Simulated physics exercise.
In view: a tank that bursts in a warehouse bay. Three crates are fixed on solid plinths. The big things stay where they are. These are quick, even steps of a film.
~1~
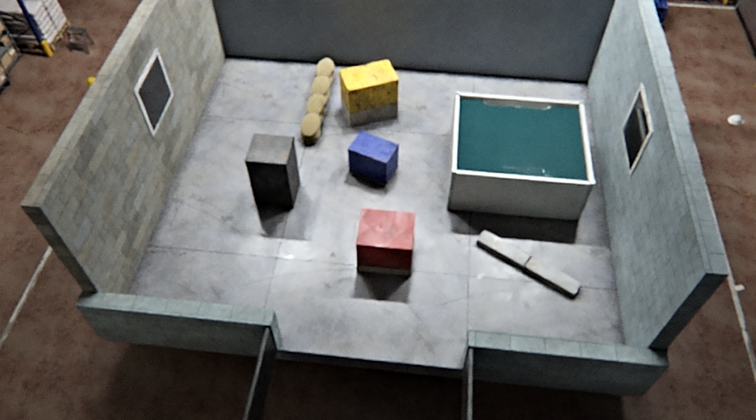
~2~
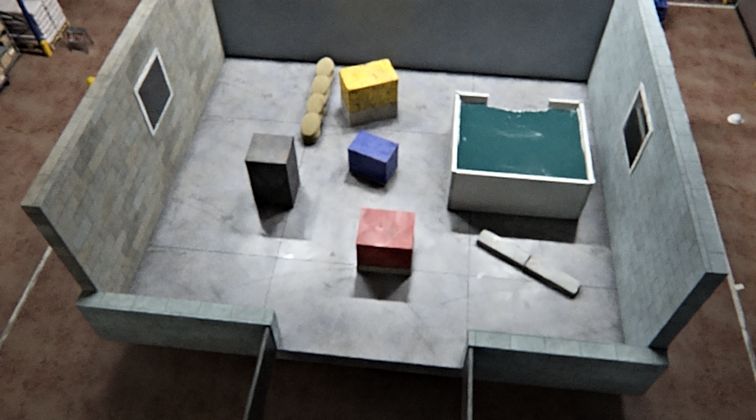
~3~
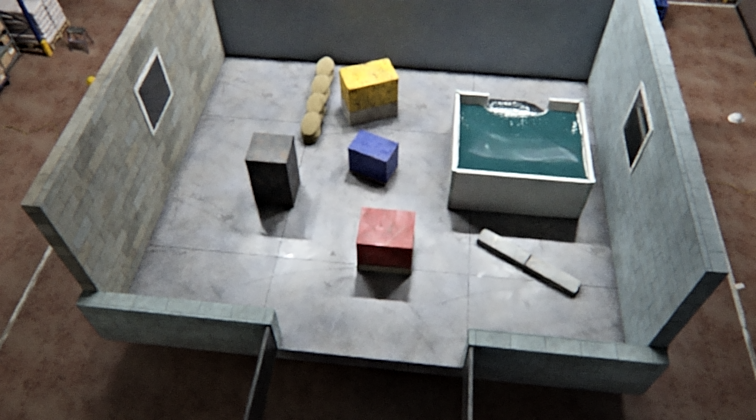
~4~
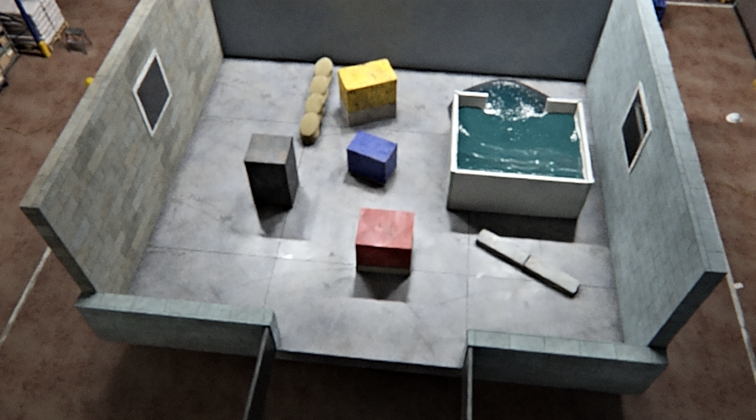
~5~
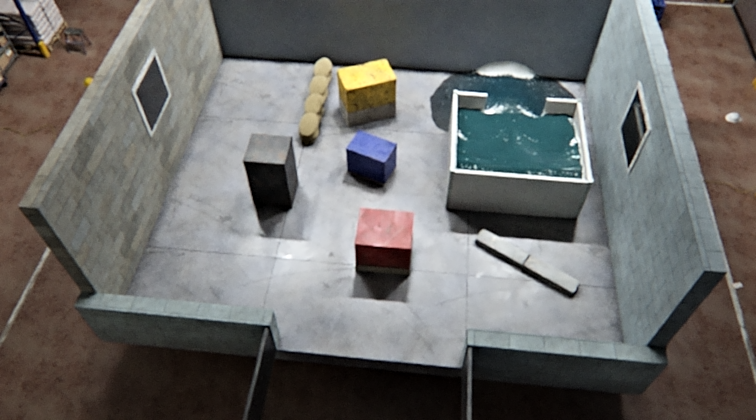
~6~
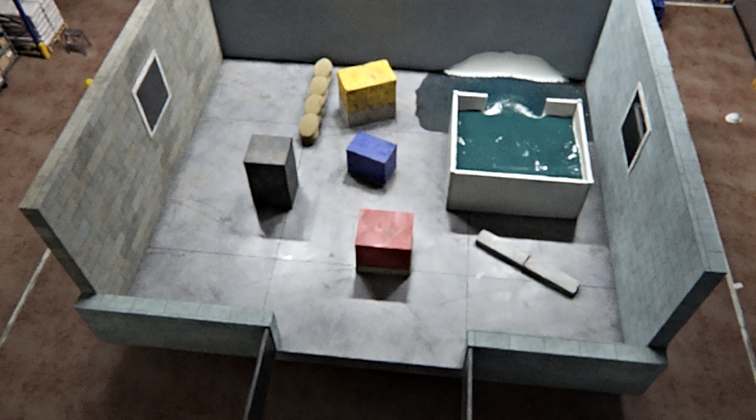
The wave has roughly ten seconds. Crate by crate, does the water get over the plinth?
One by one: The red crate keeps dry; the blue crate is soaked; the yellow crate keeps dry.
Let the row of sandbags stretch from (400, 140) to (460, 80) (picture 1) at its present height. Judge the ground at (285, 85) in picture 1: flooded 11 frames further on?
At that place: Awash.
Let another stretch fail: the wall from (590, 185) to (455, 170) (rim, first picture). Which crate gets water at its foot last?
It is the yellow one.
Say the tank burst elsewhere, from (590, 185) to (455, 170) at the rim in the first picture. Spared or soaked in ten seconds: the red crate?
Red takes water.
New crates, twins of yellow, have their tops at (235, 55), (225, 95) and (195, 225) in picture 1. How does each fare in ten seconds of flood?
One after the other: Remains dry, is safe, stays dry.
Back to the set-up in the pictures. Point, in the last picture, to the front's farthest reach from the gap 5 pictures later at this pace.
At about (335, 68).
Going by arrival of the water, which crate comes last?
I say the crate marked red.
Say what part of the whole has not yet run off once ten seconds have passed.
I make it 94 per cent.
A moment on, water covers 15 % of the floor; the red crate not reached, the blue crate not reached, the yellow crate water round its plinth.
Next, water covers 20 % of the floor; the red crate not reached, the blue crate not reached, the yellow crate water round its plinth.
Then, water covers 45 % of the floor; the red crate water round its plinth, the blue crate water round its plinth, the yellow crate water round its plinth.
Later, water covers 85 % of the floor; the red crate water round its plinth, the blue crate water round its plinth, the yellow crate water round its plinth.
In the end, water covers 95 % of the floor; the red crate stayed above the water, the blue crate was topped, the yellow crate stayed above the water.
